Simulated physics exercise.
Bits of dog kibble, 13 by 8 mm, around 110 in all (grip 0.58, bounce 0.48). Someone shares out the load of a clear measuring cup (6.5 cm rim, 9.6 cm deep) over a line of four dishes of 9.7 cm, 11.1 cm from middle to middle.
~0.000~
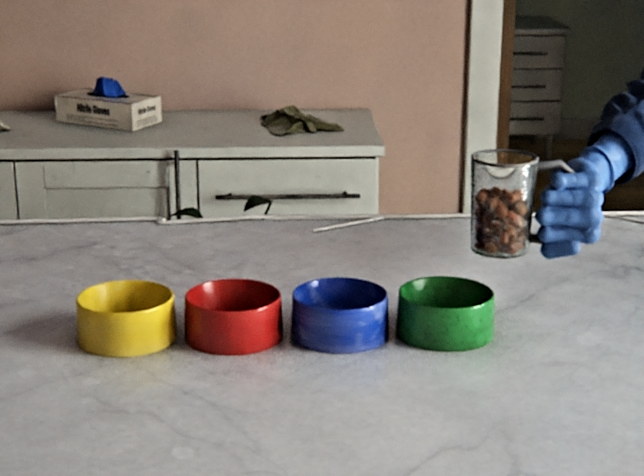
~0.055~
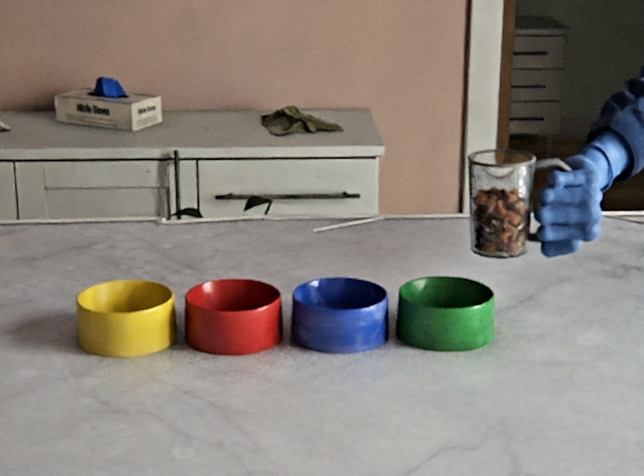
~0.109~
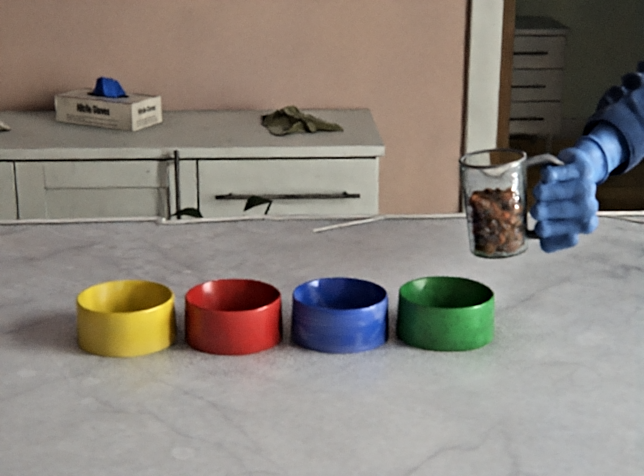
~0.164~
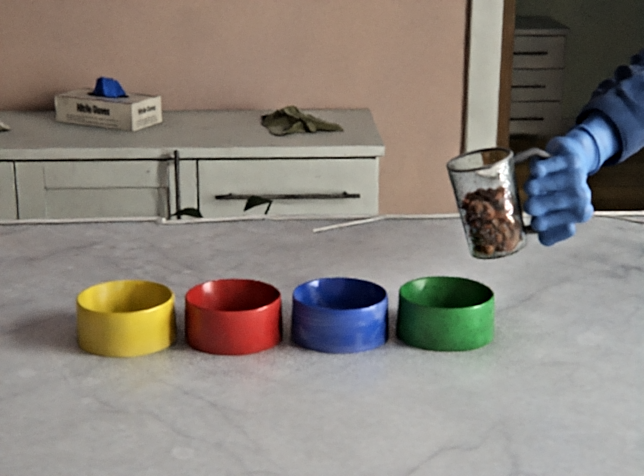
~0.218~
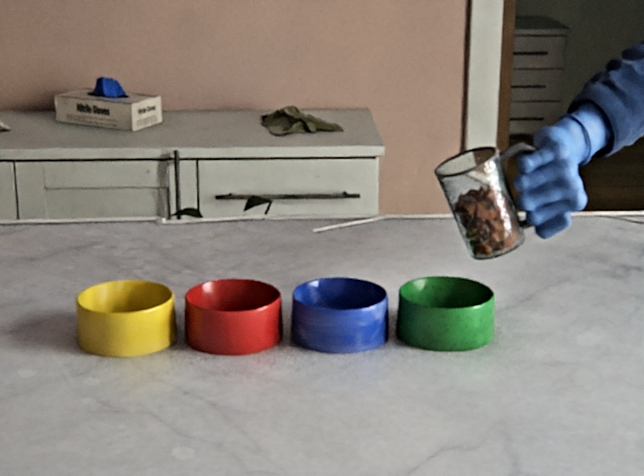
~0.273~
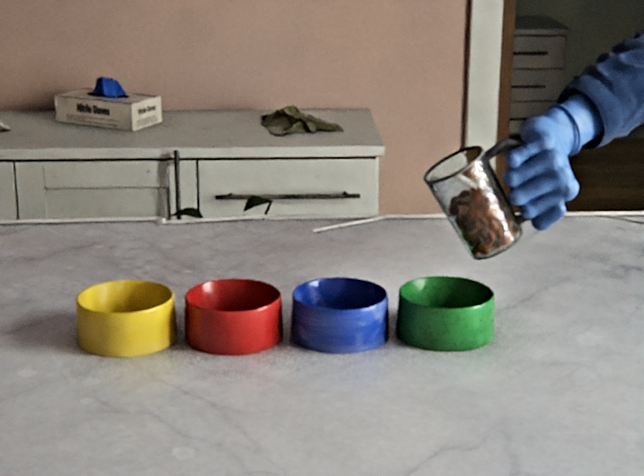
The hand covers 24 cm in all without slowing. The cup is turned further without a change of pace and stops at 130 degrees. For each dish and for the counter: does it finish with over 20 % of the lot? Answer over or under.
Red: Under, blue: Over, green: Under, yellow: Under, counter: Under.
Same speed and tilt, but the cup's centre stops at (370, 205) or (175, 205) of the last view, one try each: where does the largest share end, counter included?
Most goes to: Blue; blue.
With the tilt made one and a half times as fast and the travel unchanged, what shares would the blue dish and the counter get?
Blue 100, counter 0.
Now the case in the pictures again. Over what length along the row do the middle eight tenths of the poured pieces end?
About 5 cm.
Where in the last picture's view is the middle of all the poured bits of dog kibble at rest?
At about (324, 320).
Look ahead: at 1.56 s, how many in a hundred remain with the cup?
Roughly 0 per cent.
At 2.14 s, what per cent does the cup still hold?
About 0 per cent.
After 1.05 s, tilt 130 degrees; cup holds 60 %, blue 40 %.
Then, at 1.56 s, tilt 130 degrees; cup holds 0 %, red 5 %, blue 90 %.
After 2.14 s, tilt 130 degrees; cup holds 0 %, red 5 %, blue 90 %.
By 2.4 s all is still; red 5 %, blue 90 %, green 0 %, yellow 0 %, counter 5 %.
